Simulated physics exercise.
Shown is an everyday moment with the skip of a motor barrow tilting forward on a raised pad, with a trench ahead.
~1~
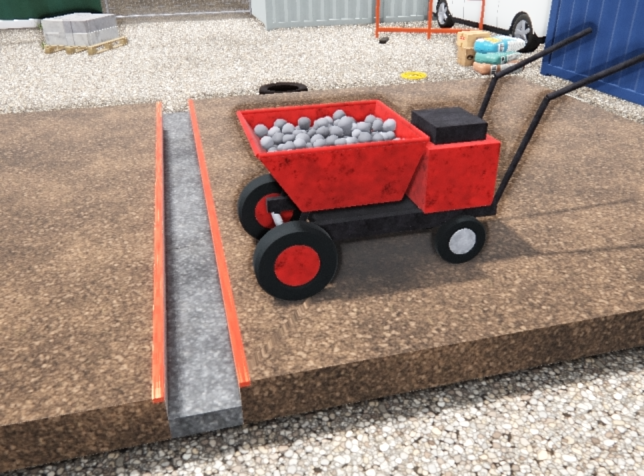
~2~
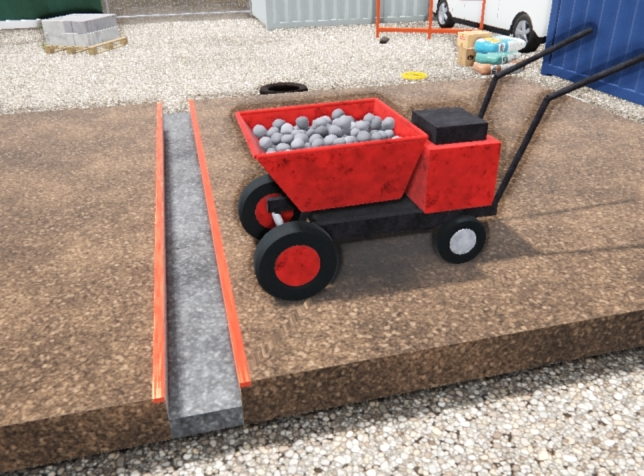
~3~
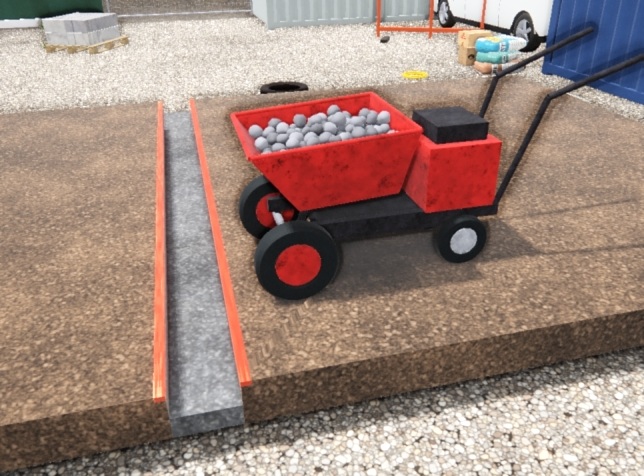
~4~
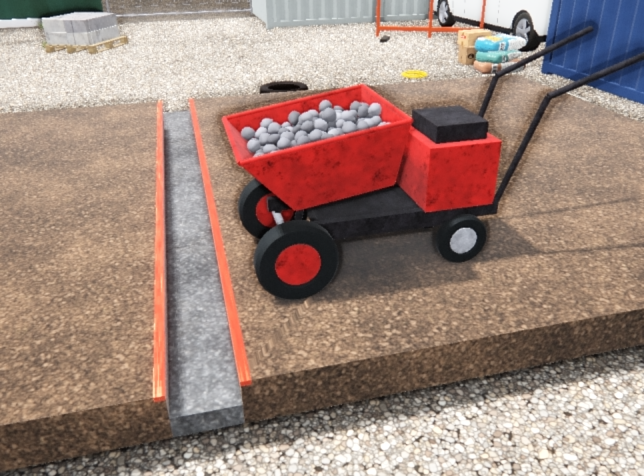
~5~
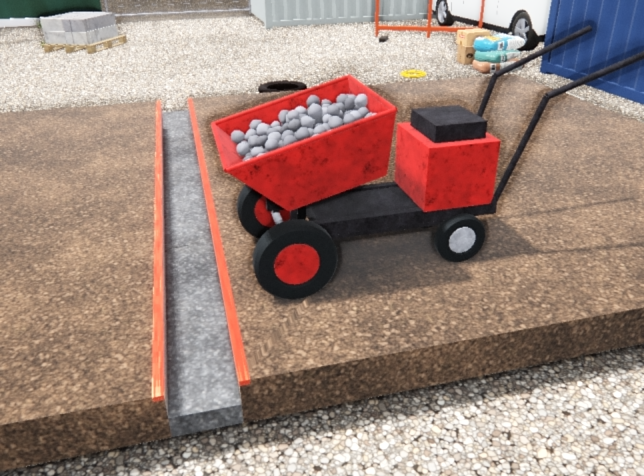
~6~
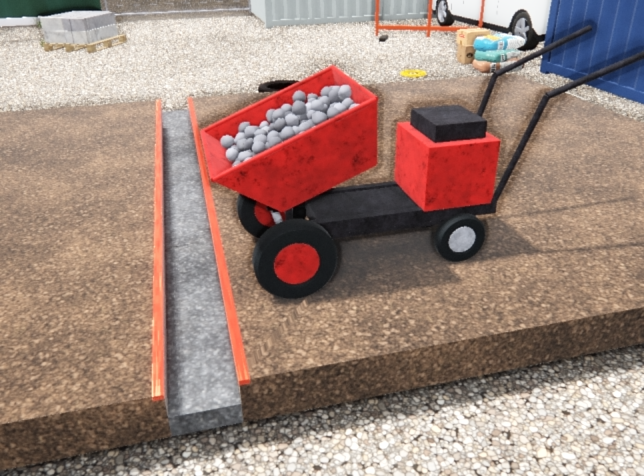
On a raised brown pad, the red skip of a motor barrow loaded with grey cobbles tilting forward, leftwards toward a narrow trench.
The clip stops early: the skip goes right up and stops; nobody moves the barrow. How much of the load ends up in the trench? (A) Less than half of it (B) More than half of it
Less than half of it.
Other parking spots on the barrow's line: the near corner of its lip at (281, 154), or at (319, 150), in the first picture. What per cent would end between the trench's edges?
Approximately 50 per cent and 70 per cent, in that order.
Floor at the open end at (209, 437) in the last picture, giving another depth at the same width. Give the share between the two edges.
About 20 %.
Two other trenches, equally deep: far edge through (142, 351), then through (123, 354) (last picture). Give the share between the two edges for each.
Lab note: Case 1 near 40 percent, case 2 near 60 percent.
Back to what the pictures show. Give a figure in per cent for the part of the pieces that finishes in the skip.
Estimate: Near 0 %.
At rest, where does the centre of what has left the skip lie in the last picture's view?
Resting centre, last picture - approx. (117, 284).
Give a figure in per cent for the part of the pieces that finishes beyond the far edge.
Result: Close to 75 %.
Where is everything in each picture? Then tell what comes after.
The first frame shows lip of the skip near (259, 156), level; top of the load near (331, 142), round cobbles; first edge of the trench near (236, 337); far edge near (158, 350), the trench under half as wide as the skip, and shallow for its width.
The second frame shows lip of the skip near (257, 157), tipped barely; top of the load near (329, 142).
The third frame shows lip of the skip near (251, 159), tipped barely; top of the load near (341, 137).
The fourth frame shows lip of the skip near (240, 163), tipped a little; top of the load near (335, 127).
The fifth frame shows lip of the skip near (227, 170), tipped clearly; top of the load near (337, 126).
The sixth frame shows lip of the skip near (213, 180), tipped clearly; top of the load near (322, 109); first edge of the trench near (236, 335); far edge near (158, 348).
Shortly afterwards, skip tipped steeply; the whole lot in the skip.
Next, skip tipped right over; near two thirds in the skip; only a few in or heaped over the trench; near a third beyond it; only a few falling.
Some moments later, skip tipped right over; a little in the skip; a little in or heaped over the trench; the bulk beyond it.
In the end, skip tipped right over; only a few in the skip; near a quarter in or heaped over the trench; the bulk beyond it.
